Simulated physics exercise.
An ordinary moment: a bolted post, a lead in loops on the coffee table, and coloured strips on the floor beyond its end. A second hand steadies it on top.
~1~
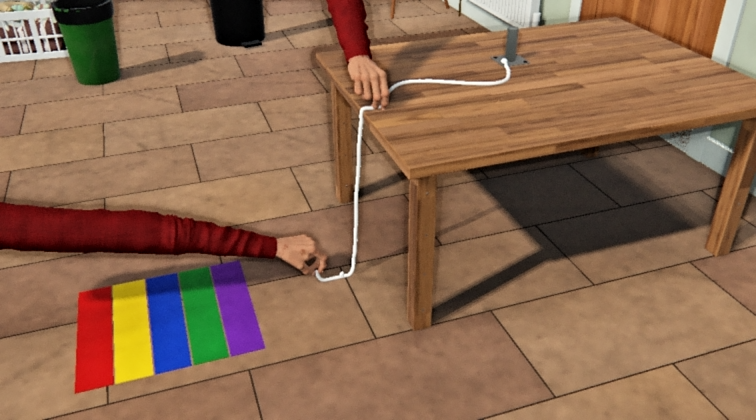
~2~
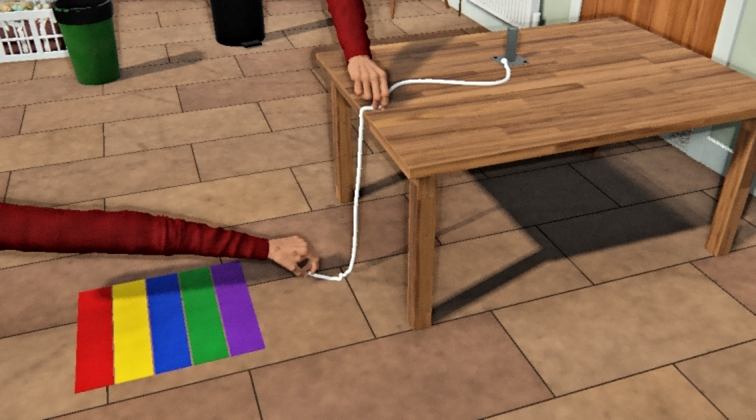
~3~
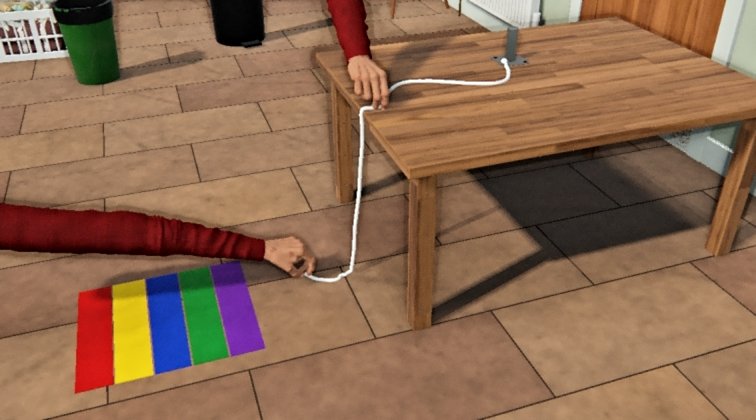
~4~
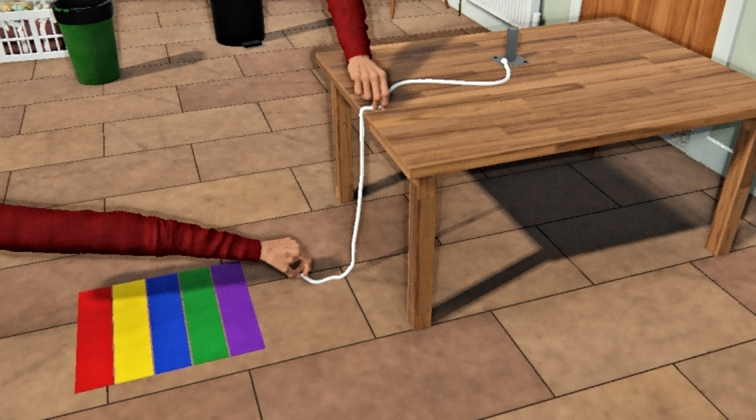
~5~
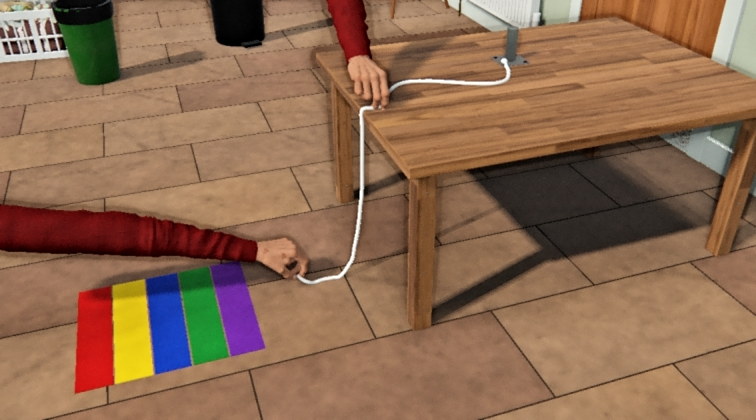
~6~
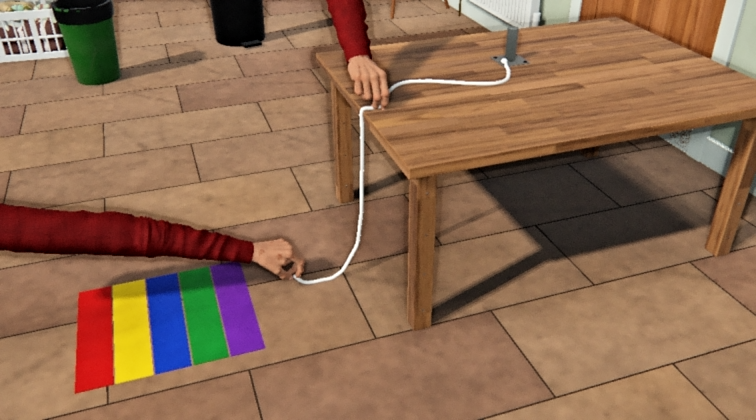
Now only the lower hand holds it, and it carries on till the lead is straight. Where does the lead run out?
Over yellow.
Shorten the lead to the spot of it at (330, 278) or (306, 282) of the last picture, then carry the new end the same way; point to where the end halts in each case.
Try by try, around (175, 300) and (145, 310).
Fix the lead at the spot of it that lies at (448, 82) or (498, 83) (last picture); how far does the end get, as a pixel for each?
The places are (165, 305) and (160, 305).
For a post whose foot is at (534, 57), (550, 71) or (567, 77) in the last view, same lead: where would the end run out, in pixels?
Try by try, around (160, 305), (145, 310) and (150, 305).
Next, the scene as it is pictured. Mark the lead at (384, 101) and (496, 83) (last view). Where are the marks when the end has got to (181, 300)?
Near (349, 129) and (450, 74).
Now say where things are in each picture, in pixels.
End (317, 271); purple (244, 334); green (208, 342); blue (171, 351); yellow (133, 359); red (94, 368), in the first picture.
End (309, 273); lead through (508, 73) (456, 83) (390, 90) (361, 129) (357, 196) (353, 260), in the second picture.
End (305, 274), in the third picture.
End (302, 274); lead through (508, 73) (456, 83) (390, 90) (362, 129) (360, 196) (353, 260), in the fourth picture.
End (298, 275), in the fifth picture.
End (294, 276); lead through (508, 73) (456, 83) (390, 90) (362, 129) (362, 196) (349, 260), in the sixth picture.
Early on, end near (181, 300); over blue.
Midway, end near (144, 308); over yellow.
At the end of the slack, end near (121, 313); over yellow. The end stops over the yellow strip.
